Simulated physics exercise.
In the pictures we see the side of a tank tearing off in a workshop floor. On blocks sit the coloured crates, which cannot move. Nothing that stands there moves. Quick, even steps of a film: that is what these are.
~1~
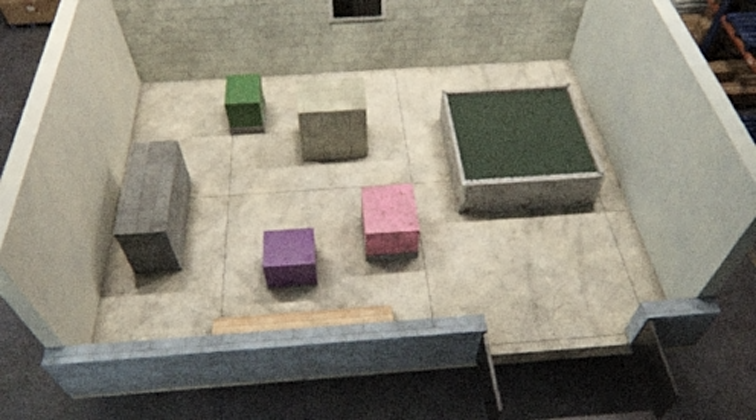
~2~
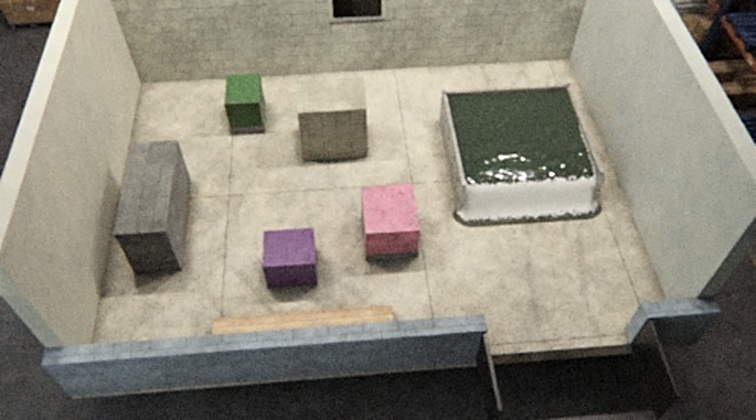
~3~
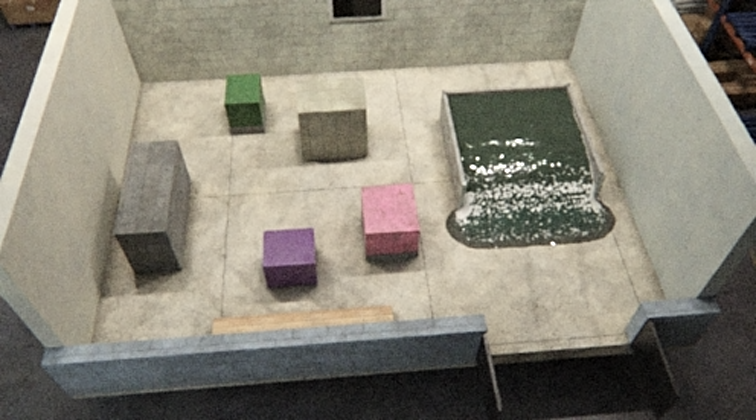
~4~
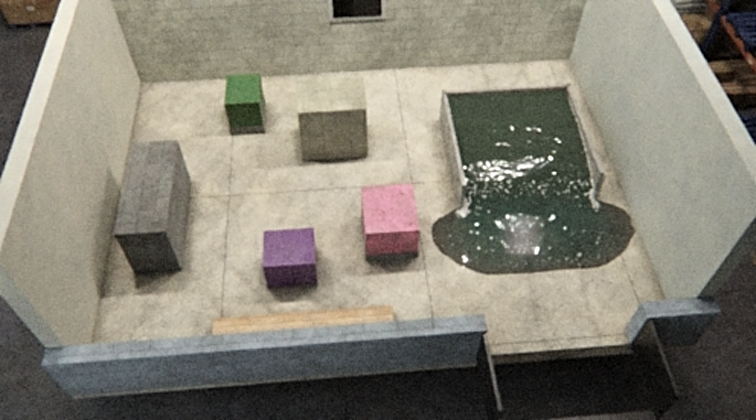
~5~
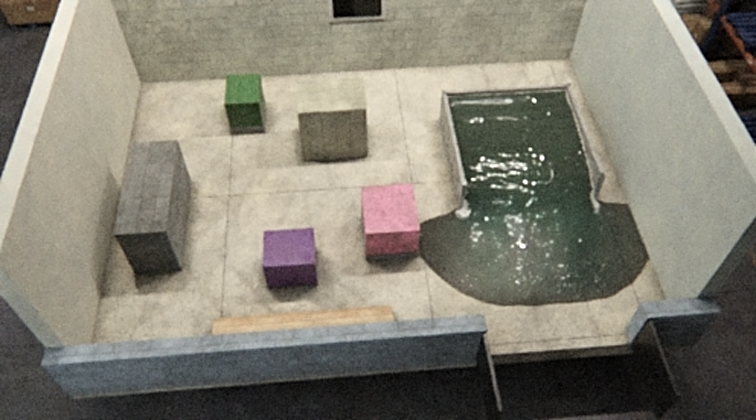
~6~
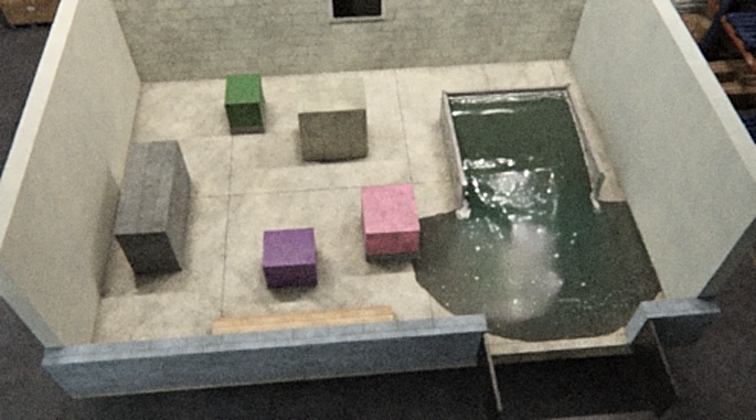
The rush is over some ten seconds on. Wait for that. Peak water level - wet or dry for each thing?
As I see it, the purple crate will be reached by the flood. The green crate will be out of the flood. The pink crate will be out of the flood.
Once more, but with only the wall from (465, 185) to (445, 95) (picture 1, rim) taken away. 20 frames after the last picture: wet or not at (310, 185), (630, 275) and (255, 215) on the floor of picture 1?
Read off point by point, the answer is soaking, not soaked, soaking.
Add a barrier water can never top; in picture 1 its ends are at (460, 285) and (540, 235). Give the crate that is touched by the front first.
That would be the pink crate.
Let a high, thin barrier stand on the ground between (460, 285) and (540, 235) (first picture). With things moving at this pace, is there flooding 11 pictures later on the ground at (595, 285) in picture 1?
There: Under water.
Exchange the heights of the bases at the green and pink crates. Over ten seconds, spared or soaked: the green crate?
My guess is that the green one stays untouched.
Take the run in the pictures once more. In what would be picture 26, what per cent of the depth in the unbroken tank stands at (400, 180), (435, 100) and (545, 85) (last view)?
In order: 0, 0, 0 %.
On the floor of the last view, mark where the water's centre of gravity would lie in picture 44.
I'd put it at around (462, 239).
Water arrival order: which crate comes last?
Looks like the green-painted one to me.
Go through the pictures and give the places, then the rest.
The first picture shows still water in the open tank at (519, 135).
In the second picture, the front is at (597, 204), out from the gap at (528, 198).
In the third picture, water pours out at (528, 199) and has run to (610, 218).
In the fourth picture, water pours out at (527, 200) and has run to (627, 233).
In the fifth picture, the front is at (645, 251), out from the gap at (527, 200).
In the sixth picture, water pours out at (527, 200) and has run to a hidden place.
A moment on, water covers 20 % of the floor; the purple crate not reached, the green crate not reached, the pink crate water round its plinth.
Next, water covers 25 % of the floor; the purple crate not reached, the green crate not reached, the pink crate water round its plinth.
Then, water covers 30 % of the floor; the purple crate water round its plinth, the green crate not reached, the pink crate water round its plinth.
Later, water covers 45 % of the floor; the purple crate water round its plinth, the green crate not reached, the pink crate water round its plinth.
In the end, water covers 65 % of the floor; the purple crate was topped, the green crate stayed above the water, the pink crate stayed above the water.
